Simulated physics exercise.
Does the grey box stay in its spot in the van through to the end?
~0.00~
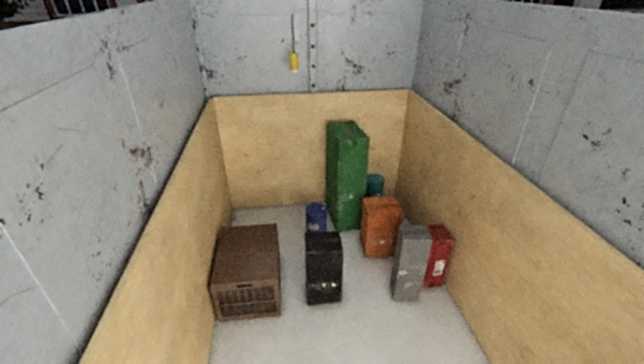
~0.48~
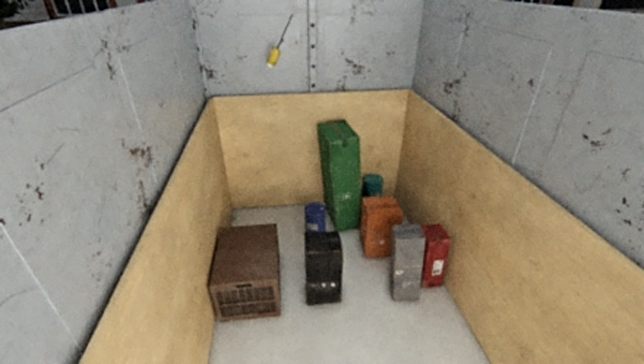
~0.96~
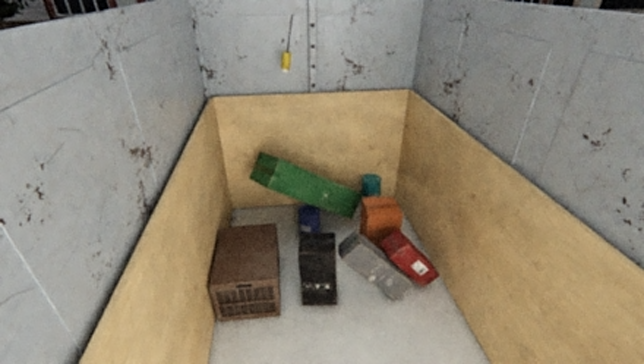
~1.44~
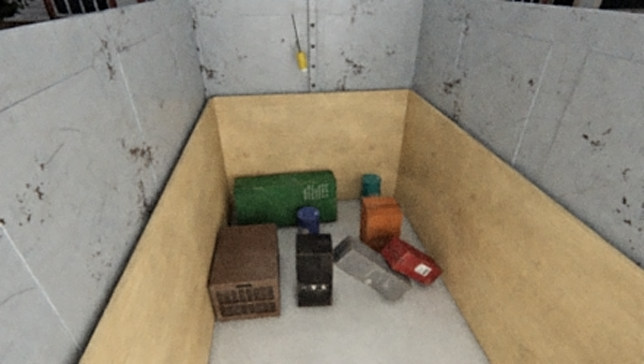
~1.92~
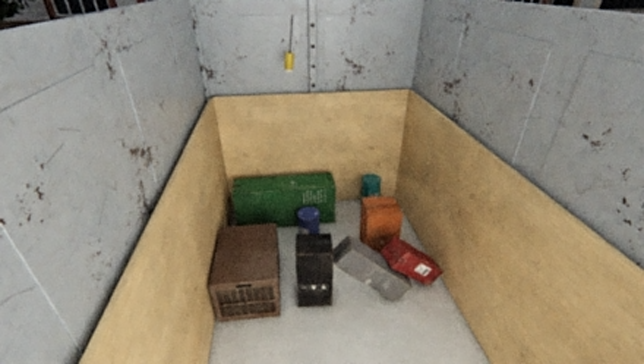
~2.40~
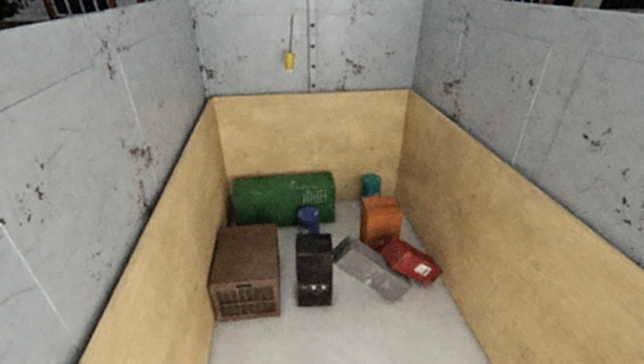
No, the grey box leaves its spot. It tips over to the left and comes to rest away from where it first stood.
At the start, a brown chest, two canisters and several upright boxes stand on the pale floor of a van's load bay, with a yellow lamp hanging at the front wall. The lamp swings to the left, and the tall green box begins to tilt the same way. Then the green box topples left behind the blue canister, while the grey and red boxes tip to the left too. The green box lands on its side near the front wall, and the black box shifts slightly left but remains upright. Finally everything rests, with the grey and red boxes tipped over and the chest, orange box and canisters still in place.
